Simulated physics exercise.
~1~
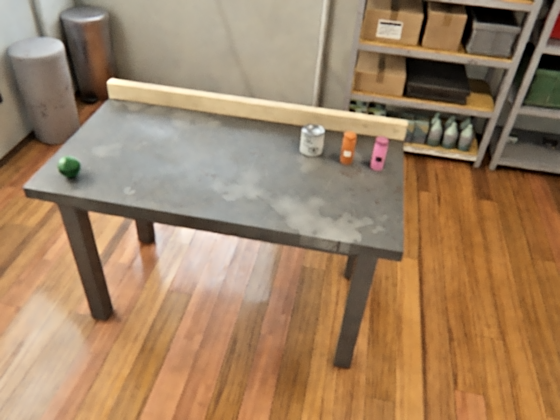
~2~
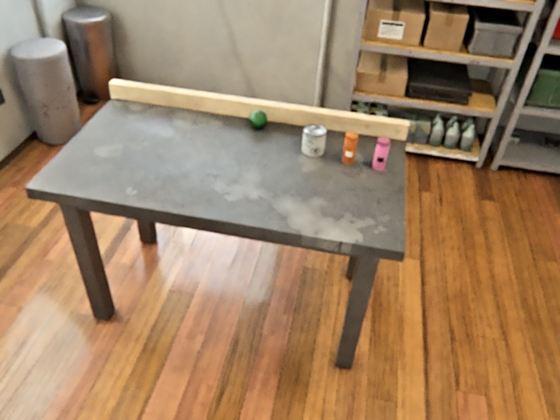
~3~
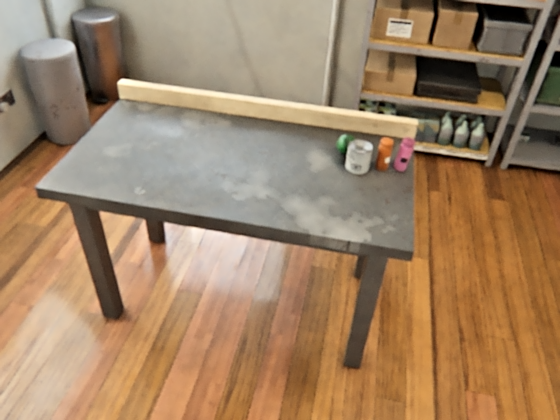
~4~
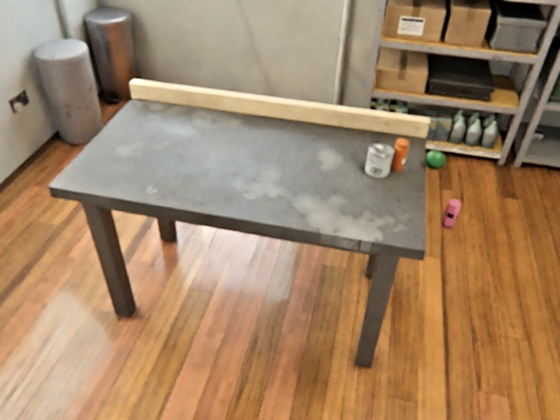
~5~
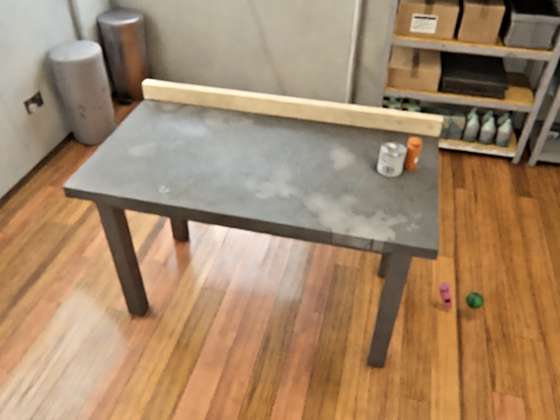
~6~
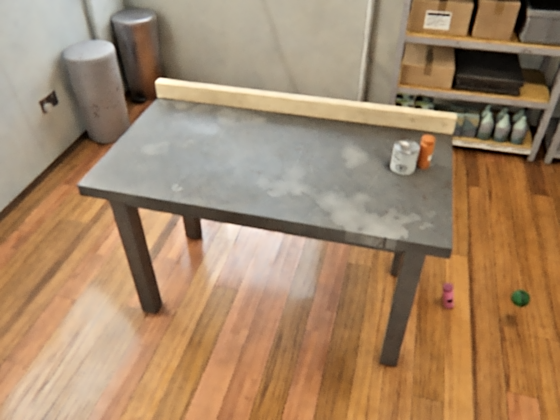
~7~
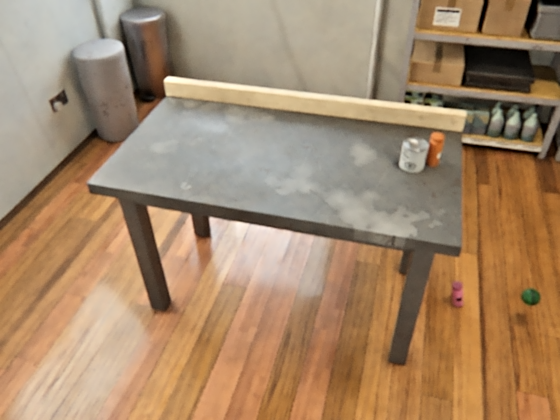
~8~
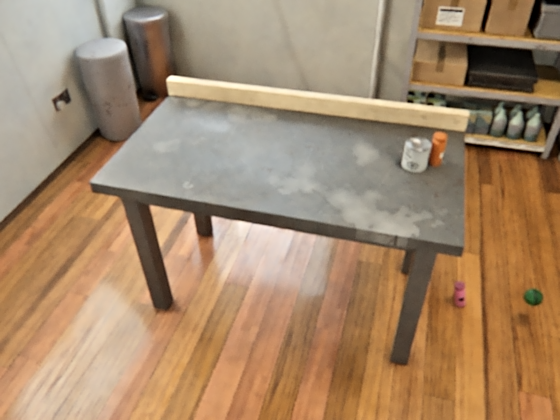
In a room with a wooden floor and storage shelves, a green ball rolls across a grey table, meets the far batten and reaches a white tin and two shakers, which shift; the pink shaker and ball end up on the floor, while the tin and orange shaker stay on the table.
